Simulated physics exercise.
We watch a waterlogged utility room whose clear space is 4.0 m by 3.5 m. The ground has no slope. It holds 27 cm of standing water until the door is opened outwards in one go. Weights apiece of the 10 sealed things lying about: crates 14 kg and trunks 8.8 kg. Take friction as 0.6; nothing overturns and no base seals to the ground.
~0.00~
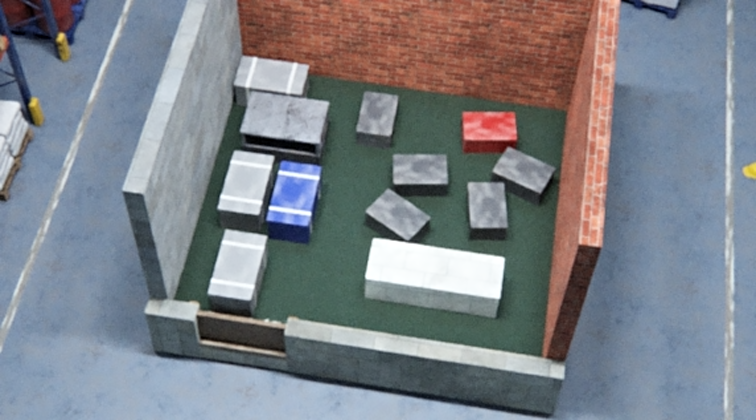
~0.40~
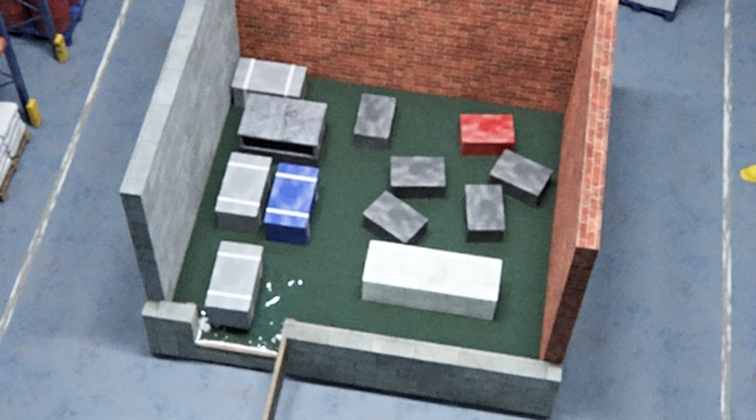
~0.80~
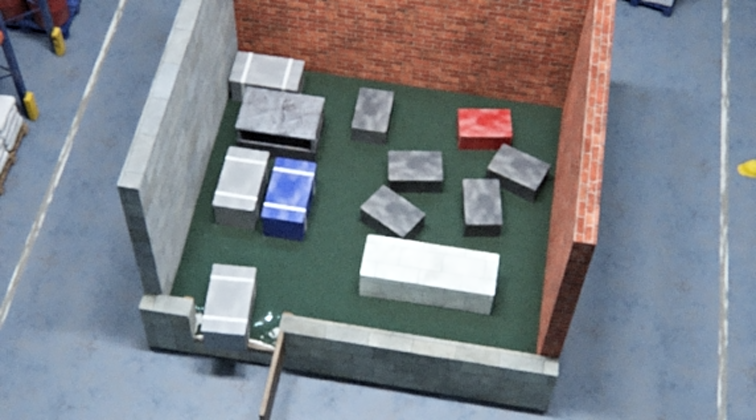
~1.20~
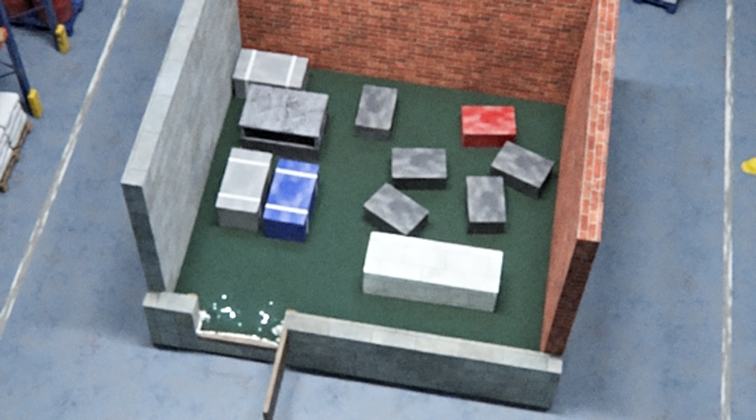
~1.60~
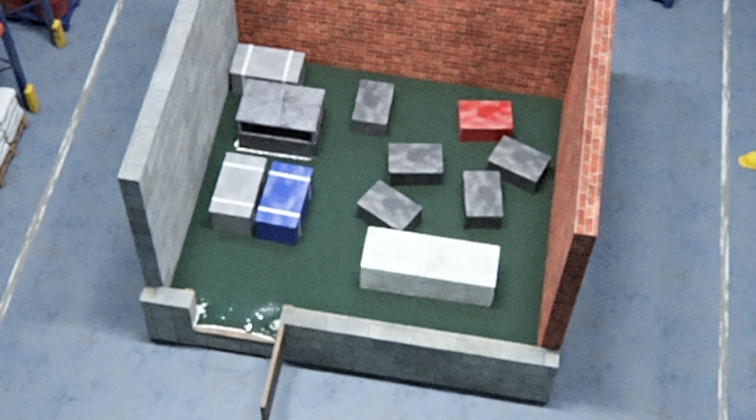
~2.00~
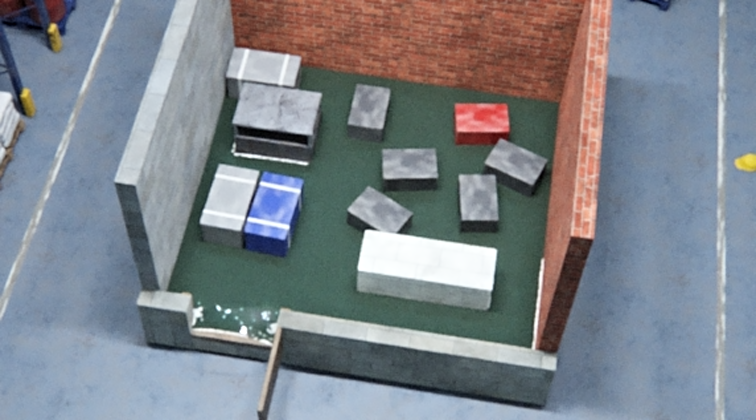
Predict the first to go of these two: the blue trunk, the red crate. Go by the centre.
First out is the blue one.
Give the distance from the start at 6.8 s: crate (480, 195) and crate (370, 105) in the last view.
In that order: 30 cm, 60 cm.
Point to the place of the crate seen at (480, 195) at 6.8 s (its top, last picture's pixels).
Around (452, 211).
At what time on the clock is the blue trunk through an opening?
Near 5.5 s.
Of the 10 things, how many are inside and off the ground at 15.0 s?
5 of them.
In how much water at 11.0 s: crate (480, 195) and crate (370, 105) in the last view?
Roughly 16 and 16 cm.
After 3.0 s the blue trunk is near (256, 221), 0.6 m from its start, afloat; the red crate is near (477, 121), 0.1 m from its start, afloat; 1 of 10 are out; 9 afloat.
After 6.8 s the blue trunk has gone out (at 5.4 s); the red crate is near (467, 130), 0.2 m from its start, afloat; 3 of 10 are out; 7 afloat.
After 11.0 s the blue trunk has gone out (at 5.4 s); the red crate is near (450, 141), 0.5 m from its start, afloat; 4 of 10 are out; 6 afloat.
After 15.0 s the blue trunk has gone out (at 5.4 s); the red crate is near (443, 148), 0.6 m from its start, afloat; 5 of 10 are out; 5 afloat.
